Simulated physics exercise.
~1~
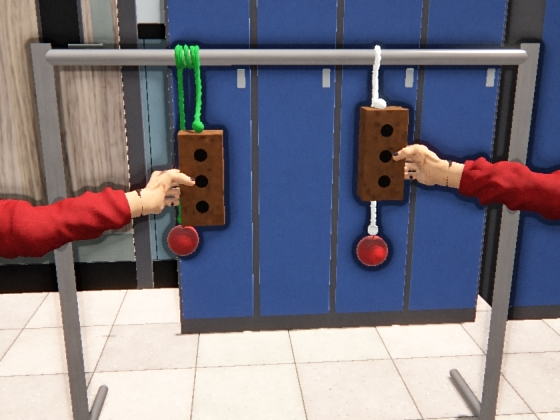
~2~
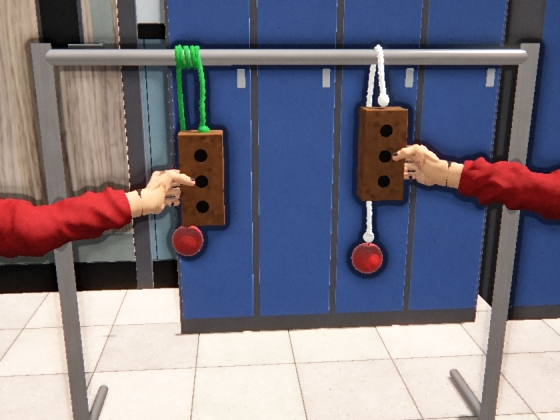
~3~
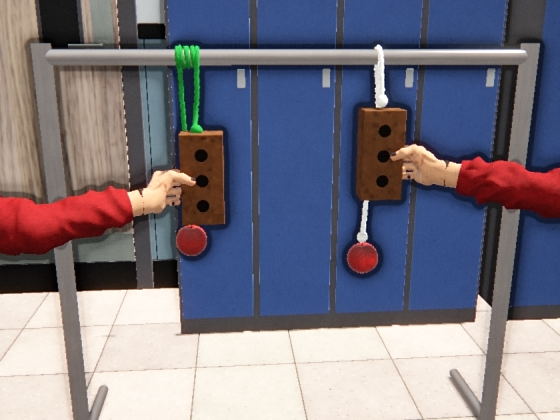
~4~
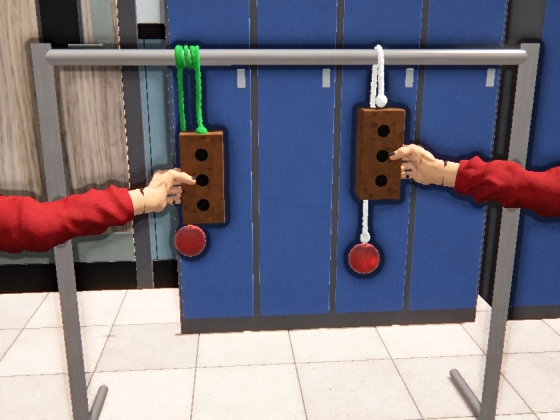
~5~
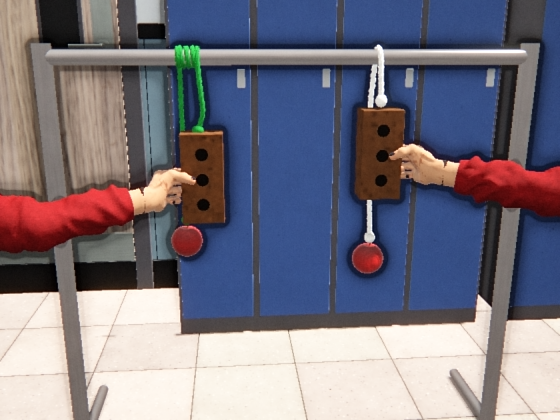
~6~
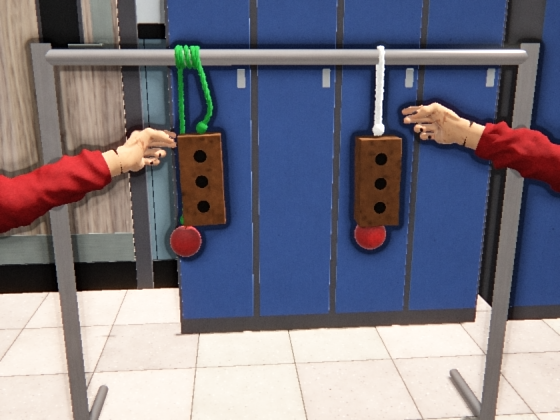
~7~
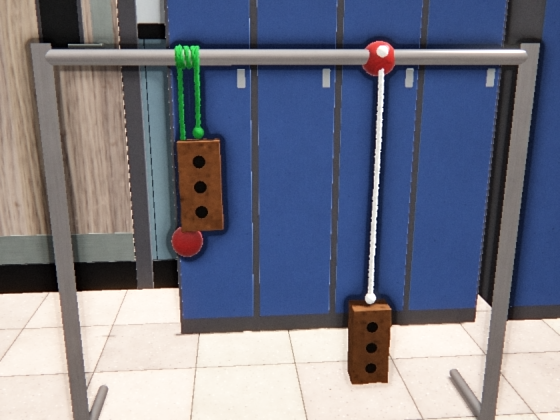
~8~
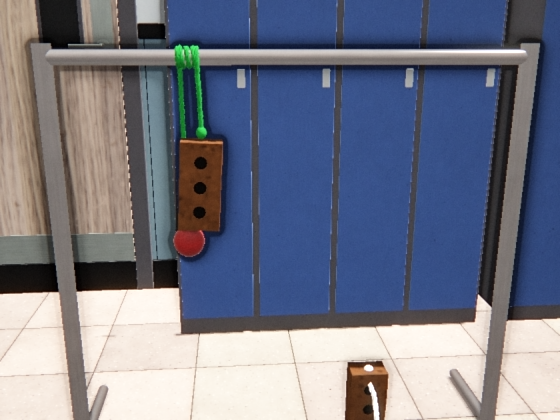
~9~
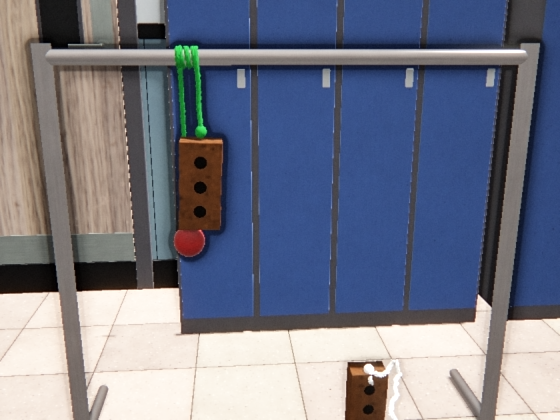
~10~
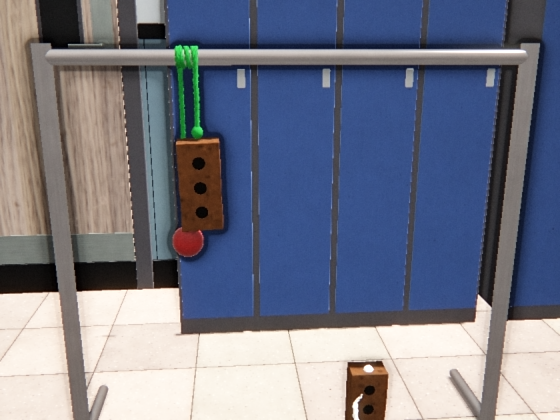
Two red-sleeved arms reach in from the left and right, steadying brown bricks with dark holes that hang from a metal rail before blue lockers, seen from the front by a still camera. The left brick hangs on a green rope wound around the rail, the right on a white rope draped over it, each with a red apple at the other end. The apples sway slightly, then both hands let go and withdraw. The right brick drops, pulling its apple up to the rail, and lands on the tiled floor with the white rope falling after it. The left brick stays hanging.
